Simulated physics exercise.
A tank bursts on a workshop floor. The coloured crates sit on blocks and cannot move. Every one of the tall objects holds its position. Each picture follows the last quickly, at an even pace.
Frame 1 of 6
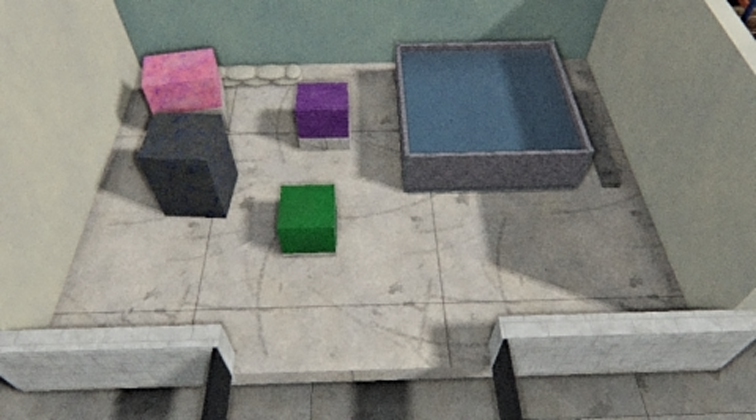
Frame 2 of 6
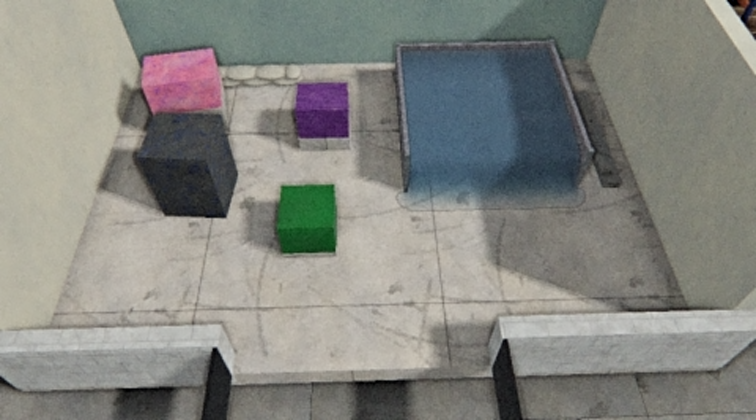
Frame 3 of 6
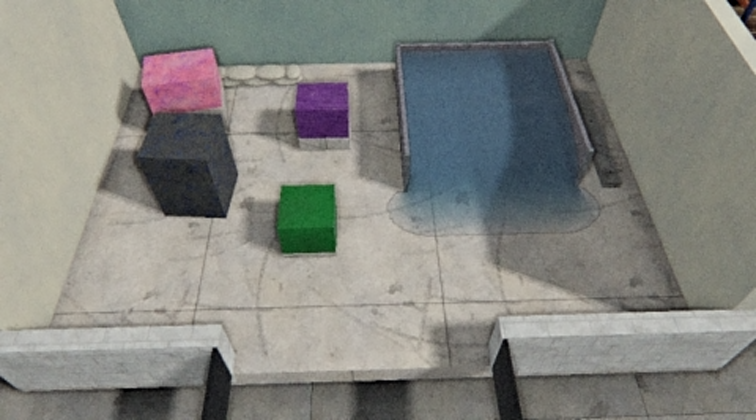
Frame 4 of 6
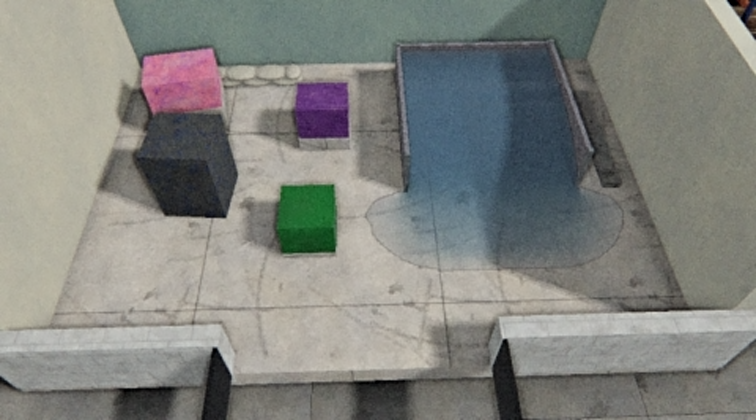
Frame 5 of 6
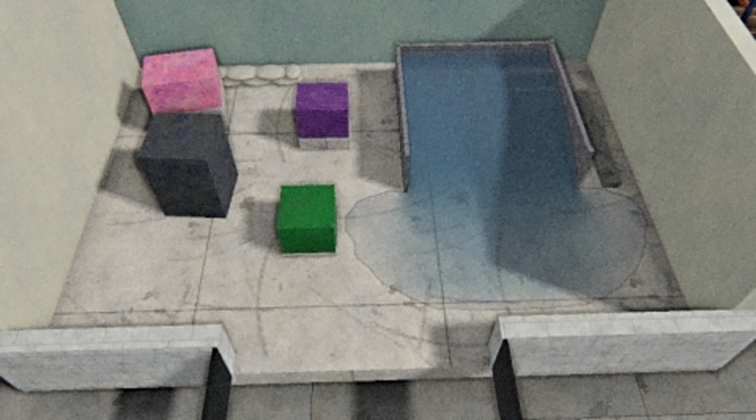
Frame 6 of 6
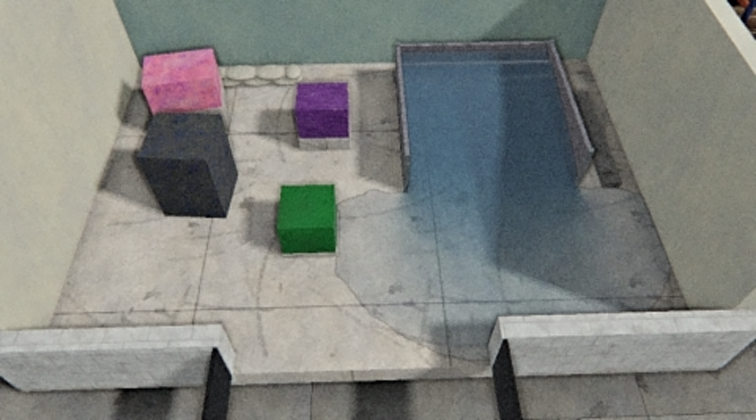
A blue water tank opening at its front and water spreading across a pale workshop floor, past a still green block.
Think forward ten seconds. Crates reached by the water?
Outcome: The purple crate has no water on it afterwards; the green crate has water on it afterwards; the pink crate has no water on it afterwards.
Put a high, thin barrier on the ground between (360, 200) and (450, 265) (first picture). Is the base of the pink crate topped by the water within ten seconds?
For pink: Untouched.
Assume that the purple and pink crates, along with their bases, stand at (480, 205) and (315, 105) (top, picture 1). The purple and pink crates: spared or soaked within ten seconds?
Ten seconds on, the purple crate has been flooded, but the pink crate is still clear.
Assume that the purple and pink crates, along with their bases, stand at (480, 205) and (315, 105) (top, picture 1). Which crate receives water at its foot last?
Answer: The pink-painted one.
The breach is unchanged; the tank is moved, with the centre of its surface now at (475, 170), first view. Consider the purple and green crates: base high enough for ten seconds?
Result: Purple crate avoids it; green crate avoids it.
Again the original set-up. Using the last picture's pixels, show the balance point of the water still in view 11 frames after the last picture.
The balance point is around (509, 208).
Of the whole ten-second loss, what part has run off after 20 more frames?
Roughly 55 %.
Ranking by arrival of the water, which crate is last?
Pick: The crate marked pink.
A moment on, water covers 30 % of the floor; the purple crate not reached, the green crate water round its plinth, the pink crate not reached.
Next, water covers 35 % of the floor; the purple crate not reached, the green crate water round its plinth, the pink crate not reached.
Then, water covers 40 % of the floor; the purple crate not reached, the green crate water round its plinth, the pink crate not reached.
Later, water covers 65 % of the floor; the purple crate water round its plinth, the green crate water round its plinth, the pink crate not reached.
In the end, water covers 95 % of the floor; the purple crate stayed above the water, the green crate was topped, the pink crate stayed above the water.
